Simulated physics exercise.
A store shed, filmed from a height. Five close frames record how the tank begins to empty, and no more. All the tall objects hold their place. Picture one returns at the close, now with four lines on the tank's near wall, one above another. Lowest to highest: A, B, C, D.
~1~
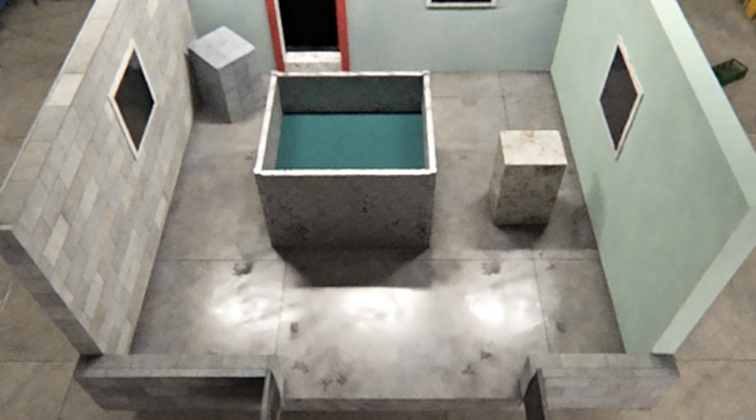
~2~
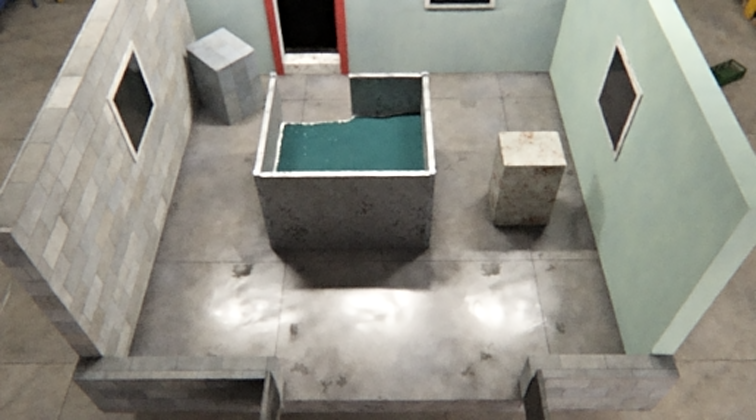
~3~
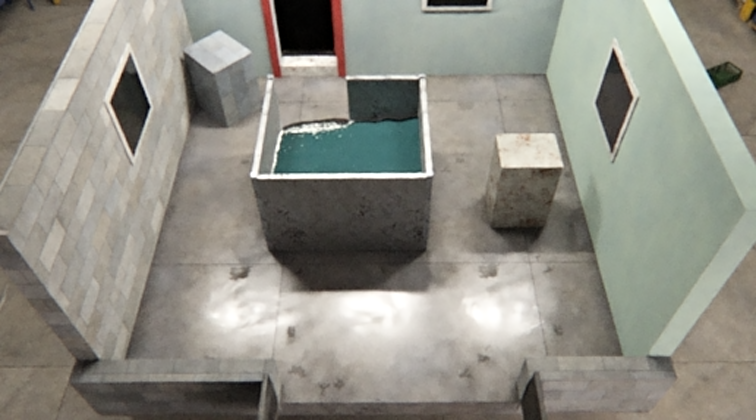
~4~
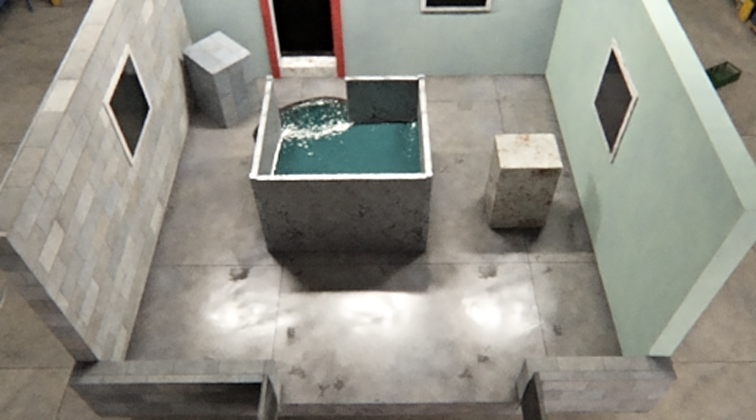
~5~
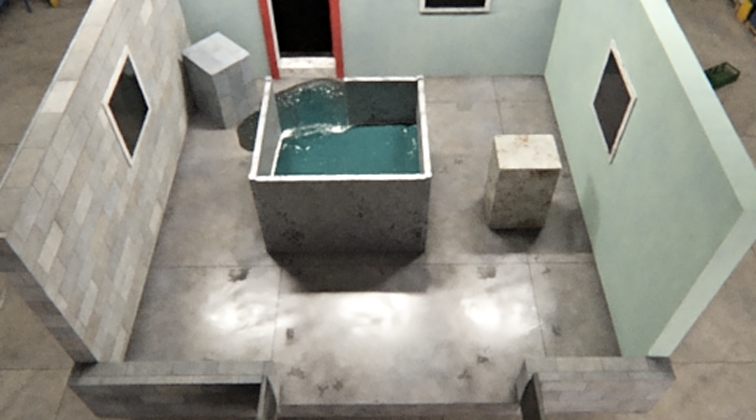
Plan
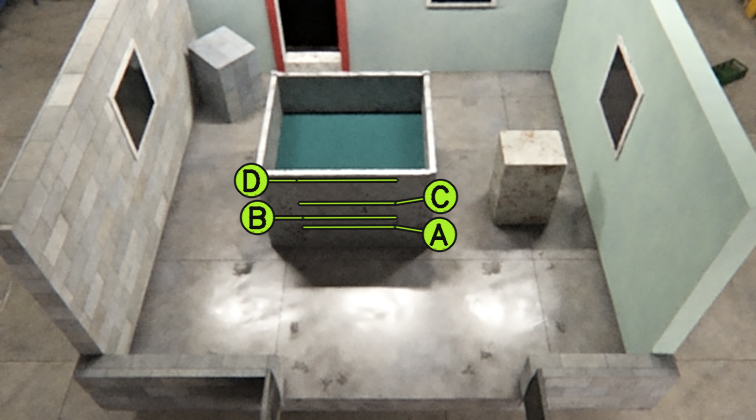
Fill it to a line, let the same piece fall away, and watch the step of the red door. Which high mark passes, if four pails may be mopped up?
Go for A.
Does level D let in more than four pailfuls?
Yes, it does.
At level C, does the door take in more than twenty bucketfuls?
Yes, clearly.
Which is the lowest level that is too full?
B it is.
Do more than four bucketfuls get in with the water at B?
Yes, it does.
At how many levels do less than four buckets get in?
One of the four.
On the marked copy, A at (349, 227); B at (348, 217); C at (347, 203); D at (346, 180); from the bottom up A, B, C, D.
Choosing A, a bucket or two gets in.
Choosing B, about 11 bucketfuls get in.
Choosing C, dozens of bucketfuls pour in.
Choosing D, dozens of bucketfuls pour in.
